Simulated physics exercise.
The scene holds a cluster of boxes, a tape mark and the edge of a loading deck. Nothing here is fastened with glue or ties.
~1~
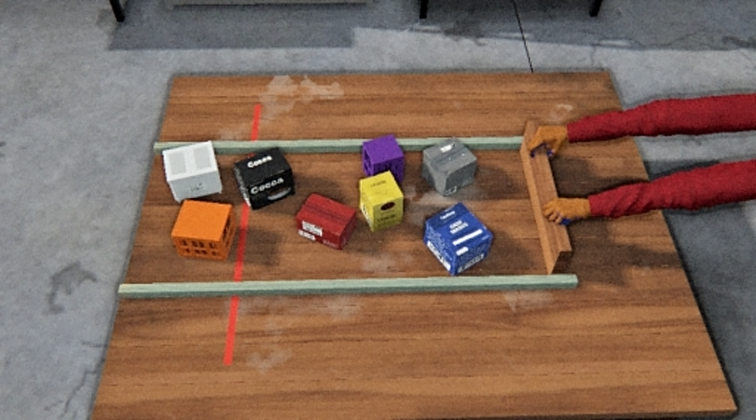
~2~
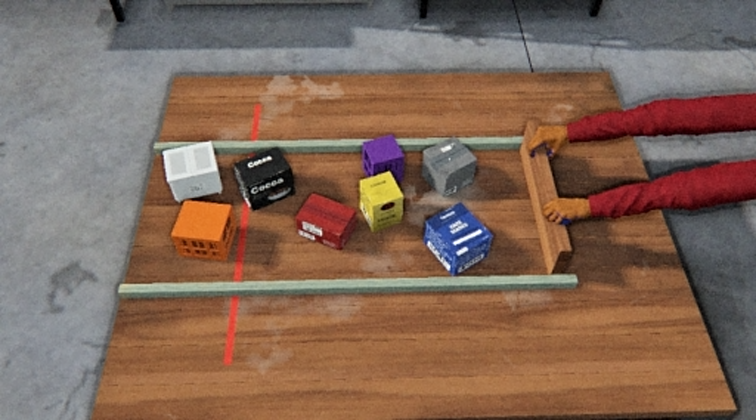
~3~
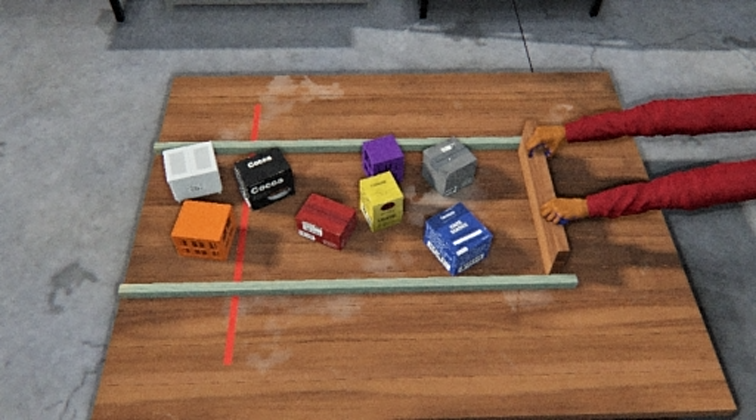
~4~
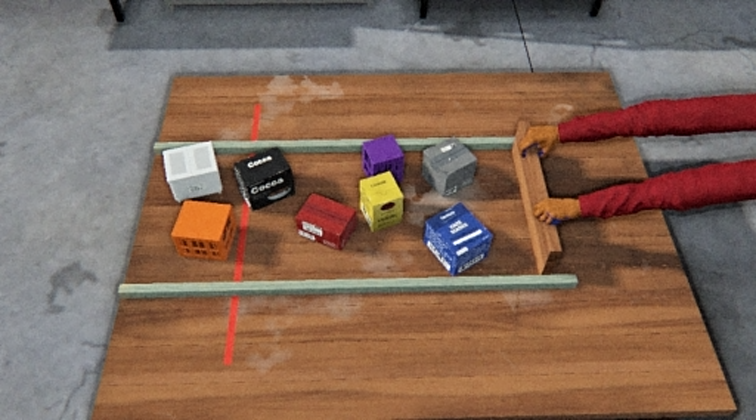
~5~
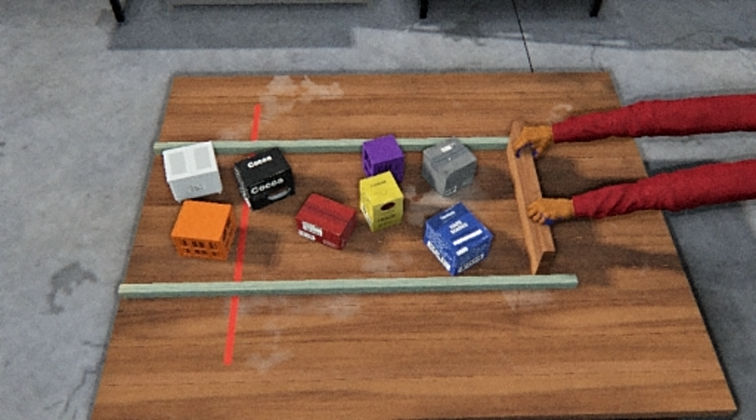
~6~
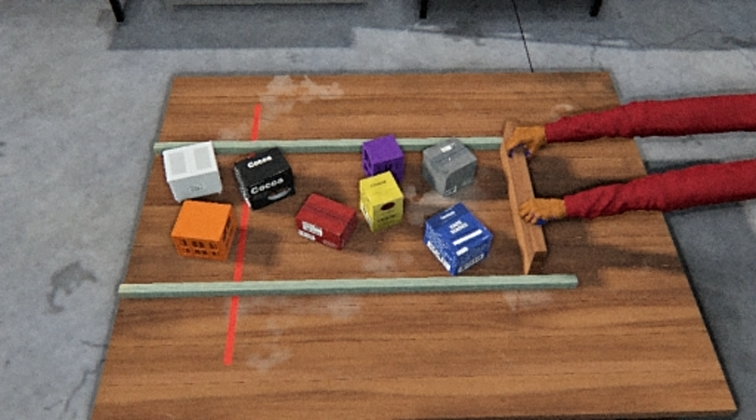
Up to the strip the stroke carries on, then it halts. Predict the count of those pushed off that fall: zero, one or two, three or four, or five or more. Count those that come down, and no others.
In the end, the drop-off count sits at one or a two.
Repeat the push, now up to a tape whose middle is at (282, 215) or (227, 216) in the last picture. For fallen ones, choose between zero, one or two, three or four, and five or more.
Taking the two places as listed: None, then one or two.
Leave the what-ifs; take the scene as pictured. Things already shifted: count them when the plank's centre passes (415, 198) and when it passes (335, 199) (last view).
I count 4 first and 6 after.
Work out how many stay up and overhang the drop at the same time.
That'd be 2.
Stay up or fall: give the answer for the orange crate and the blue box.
Well, the orange crate takes the plunge, and as for the blue box, it hangs in there.
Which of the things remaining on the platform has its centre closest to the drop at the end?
It's the white tote that is foremost.
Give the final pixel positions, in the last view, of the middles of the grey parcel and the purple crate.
The one named first is at (229, 162), the next at (193, 163).
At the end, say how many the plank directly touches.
Count recorded: 3.
Soon after, none off yet; white tote at rest near (194, 172); orange crate at rest near (205, 231); black box at rest near (265, 179).
In the end, the number that fall off is one or two; gone, orange crate.
